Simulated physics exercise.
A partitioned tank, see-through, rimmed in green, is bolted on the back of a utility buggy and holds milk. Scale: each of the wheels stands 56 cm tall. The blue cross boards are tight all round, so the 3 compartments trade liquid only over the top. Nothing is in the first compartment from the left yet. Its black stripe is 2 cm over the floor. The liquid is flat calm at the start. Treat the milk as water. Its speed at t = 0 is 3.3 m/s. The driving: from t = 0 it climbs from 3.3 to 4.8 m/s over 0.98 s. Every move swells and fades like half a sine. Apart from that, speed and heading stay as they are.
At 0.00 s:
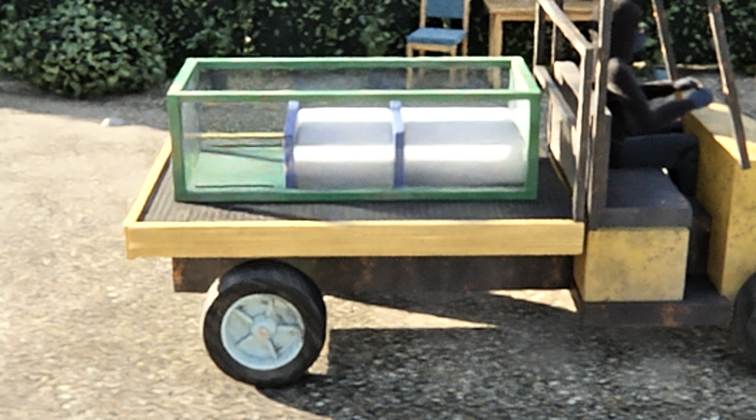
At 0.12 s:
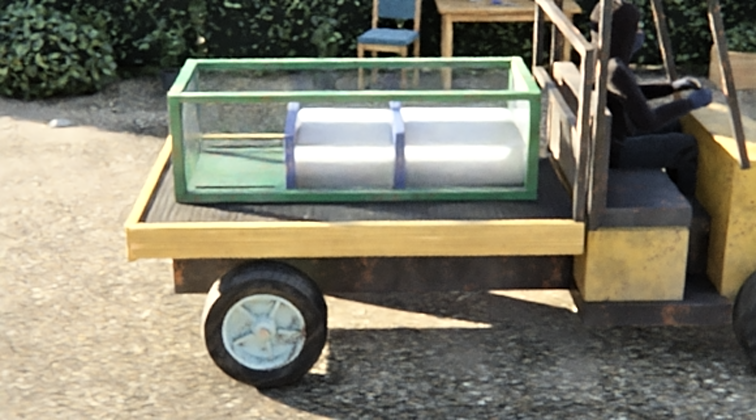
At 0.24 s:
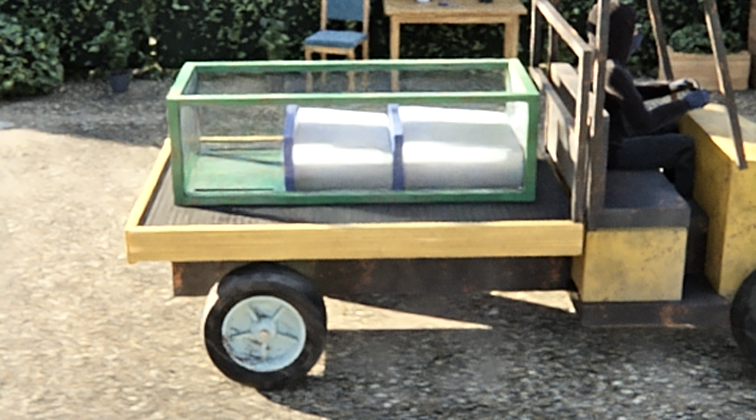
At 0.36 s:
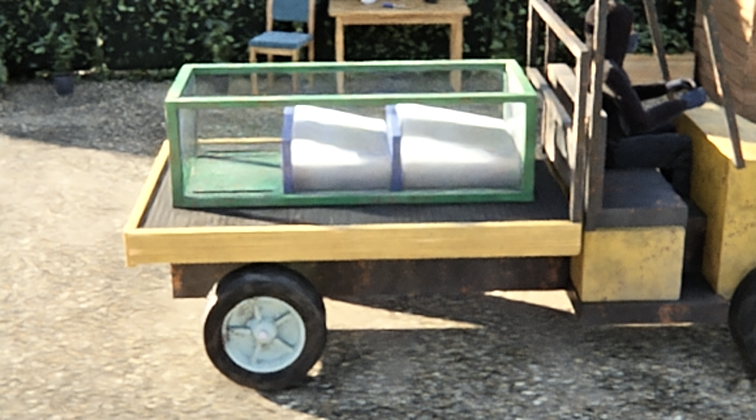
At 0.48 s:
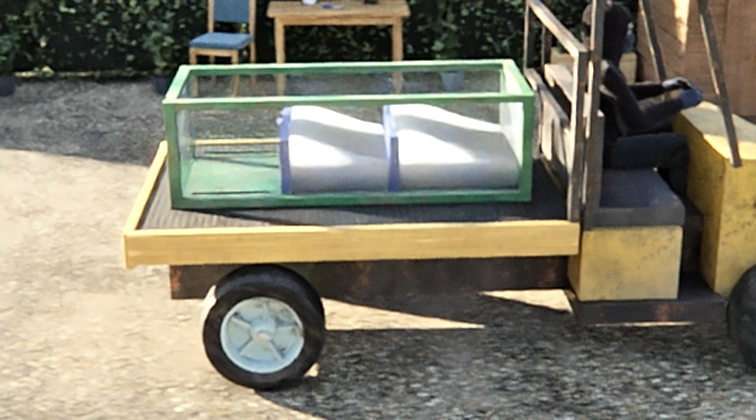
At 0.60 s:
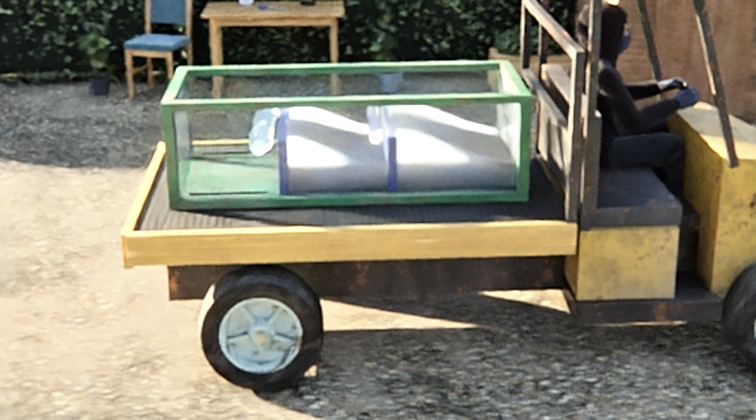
A dark figure drove a yellow flatbed truck to the right past a chair and table, and the milky liquid in its green-rimmed clear tank tilted, then surged up toward the left of its compartments.
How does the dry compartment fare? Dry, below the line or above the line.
The empty compartment finishes below the mark.
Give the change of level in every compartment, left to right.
From the left: 1 up, 0, 1 down.
Then, 0.90 s in, left to right it is 1, 22, 21 cm deep.
Then, 1.40 s in, left to right it is 1, 22, 21 cm deep.
Then, 1.90 s in, left to right it is 1, 22, 21 cm deep.
Then, 3.96 s in, left to right it is 1, 22, 21 cm deep.
